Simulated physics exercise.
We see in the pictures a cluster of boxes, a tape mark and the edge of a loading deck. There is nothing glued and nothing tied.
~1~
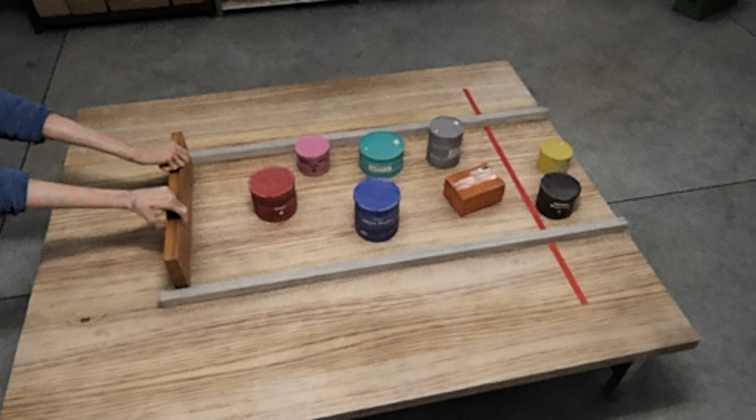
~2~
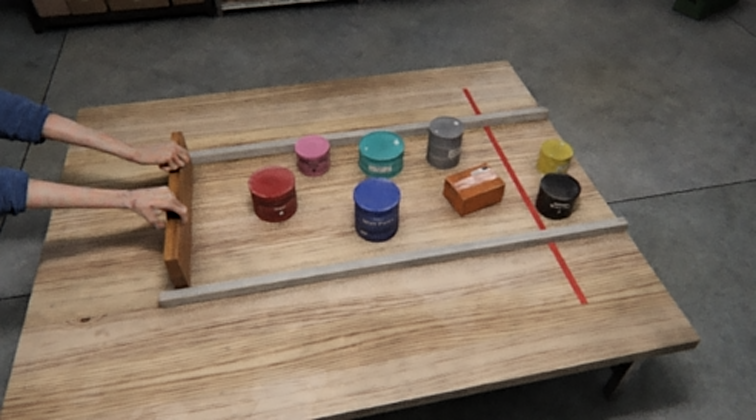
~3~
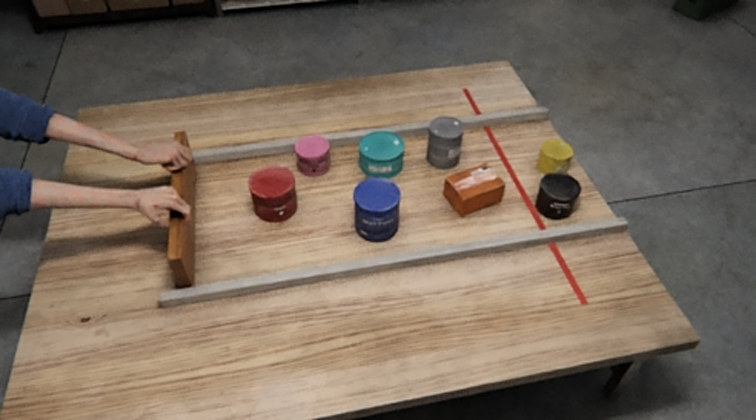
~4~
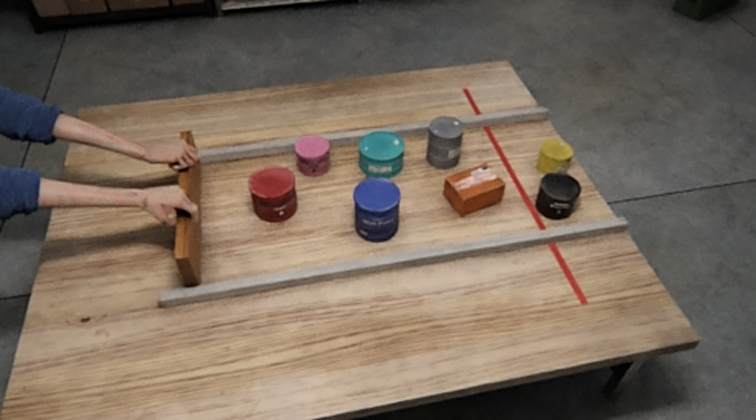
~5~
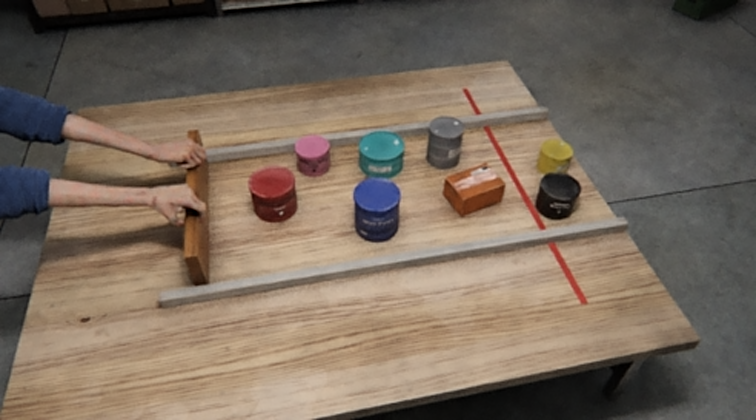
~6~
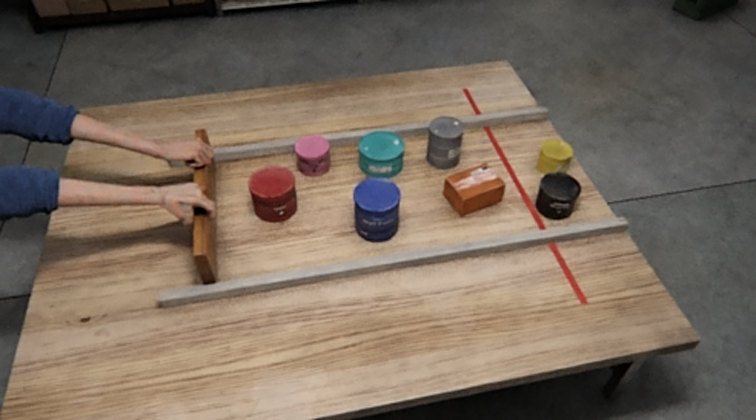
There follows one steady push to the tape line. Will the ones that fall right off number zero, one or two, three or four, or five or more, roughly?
One or a pair drop.
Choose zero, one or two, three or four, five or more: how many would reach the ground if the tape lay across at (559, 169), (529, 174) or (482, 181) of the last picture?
Taking them in turn, at least five; 3 or 4; no fall at all.
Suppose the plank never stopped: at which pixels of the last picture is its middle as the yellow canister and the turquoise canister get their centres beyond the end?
Roughly (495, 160); roughly (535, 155).
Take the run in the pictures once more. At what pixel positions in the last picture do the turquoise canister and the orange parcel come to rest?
Turquoise canister: About (549, 138); orange parcel: About (577, 170).
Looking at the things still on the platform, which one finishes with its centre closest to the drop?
That one's the orange parcel.
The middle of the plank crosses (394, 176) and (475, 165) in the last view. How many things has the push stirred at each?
At first I count 5, and then 8.
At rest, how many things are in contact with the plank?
At rest, 3 are in contact.
Soon after, none off yet; yellow canister at rest near (554, 158); black pail at rest near (557, 196); orange parcel at rest near (474, 189).
In the end, the number that fall off is one or two; gone, grey canister and yellow canister.
